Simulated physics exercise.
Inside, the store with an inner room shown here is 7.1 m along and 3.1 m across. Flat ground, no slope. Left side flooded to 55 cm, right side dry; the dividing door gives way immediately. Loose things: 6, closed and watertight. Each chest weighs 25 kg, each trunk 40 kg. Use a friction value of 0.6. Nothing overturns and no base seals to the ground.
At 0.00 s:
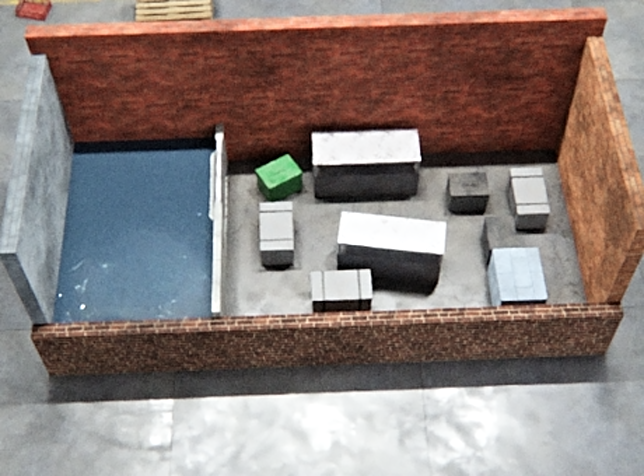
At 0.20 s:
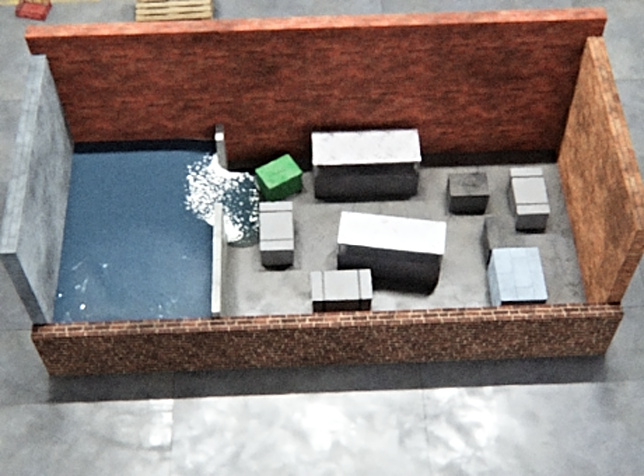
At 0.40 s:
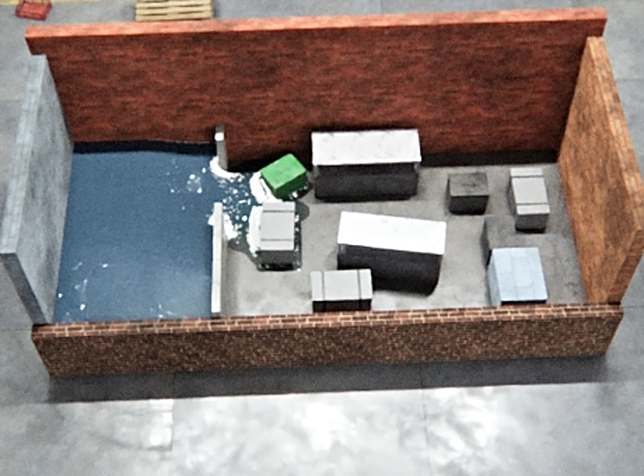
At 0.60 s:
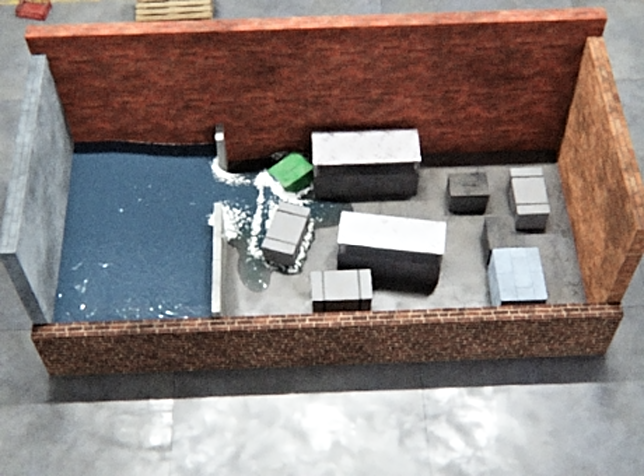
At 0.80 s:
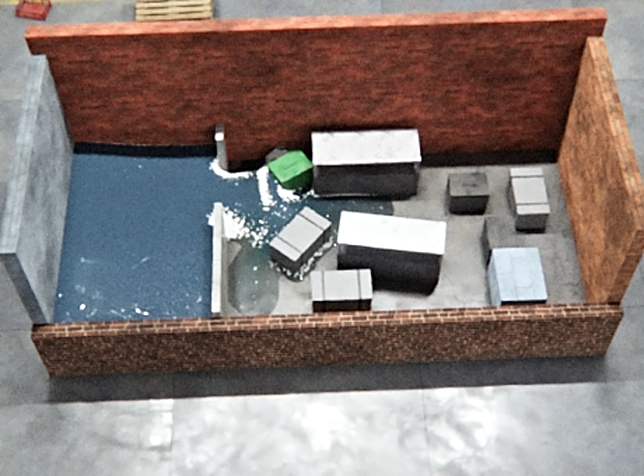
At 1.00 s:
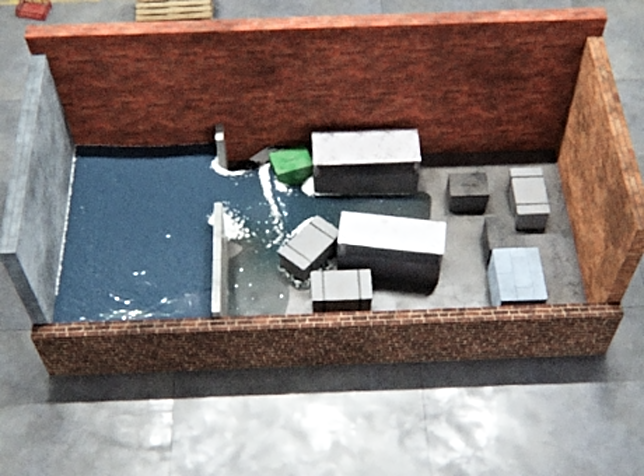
In a brick-walled storeroom, water burst through a gap in the dividing wall on the left and spread rightward among the boxes, shoving the green chest slightly and turning a nearby grey one.
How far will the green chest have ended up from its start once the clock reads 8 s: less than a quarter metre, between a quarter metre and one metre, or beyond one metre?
Beyond one metre.
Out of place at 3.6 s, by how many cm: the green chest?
It is about 200 cm out of place by then.
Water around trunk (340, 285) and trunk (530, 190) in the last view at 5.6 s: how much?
First about 16 cm, second about 16 cm.
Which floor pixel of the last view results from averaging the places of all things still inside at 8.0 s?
Near (426, 272).
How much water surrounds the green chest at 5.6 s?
I'd say around 12 cm.
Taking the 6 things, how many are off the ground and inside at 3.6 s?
The count is 3.
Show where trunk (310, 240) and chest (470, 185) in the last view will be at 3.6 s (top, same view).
I'd say close to (257, 297) and close to (510, 146).
After 1.6 s the green chest is near (291, 151), 0.3 m from its start, afloat; 1 afloat.
After 3.6 s the green chest is near (327, 285), 2.1 m from its start, afloat; 3 afloat.
After 5.6 s the green chest is near (404, 282), 2.5 m from its start, afloat; 6 afloat.
After 8.0 s the green chest is near (337, 286), 2.1 m from its start, afloat; 6 afloat.
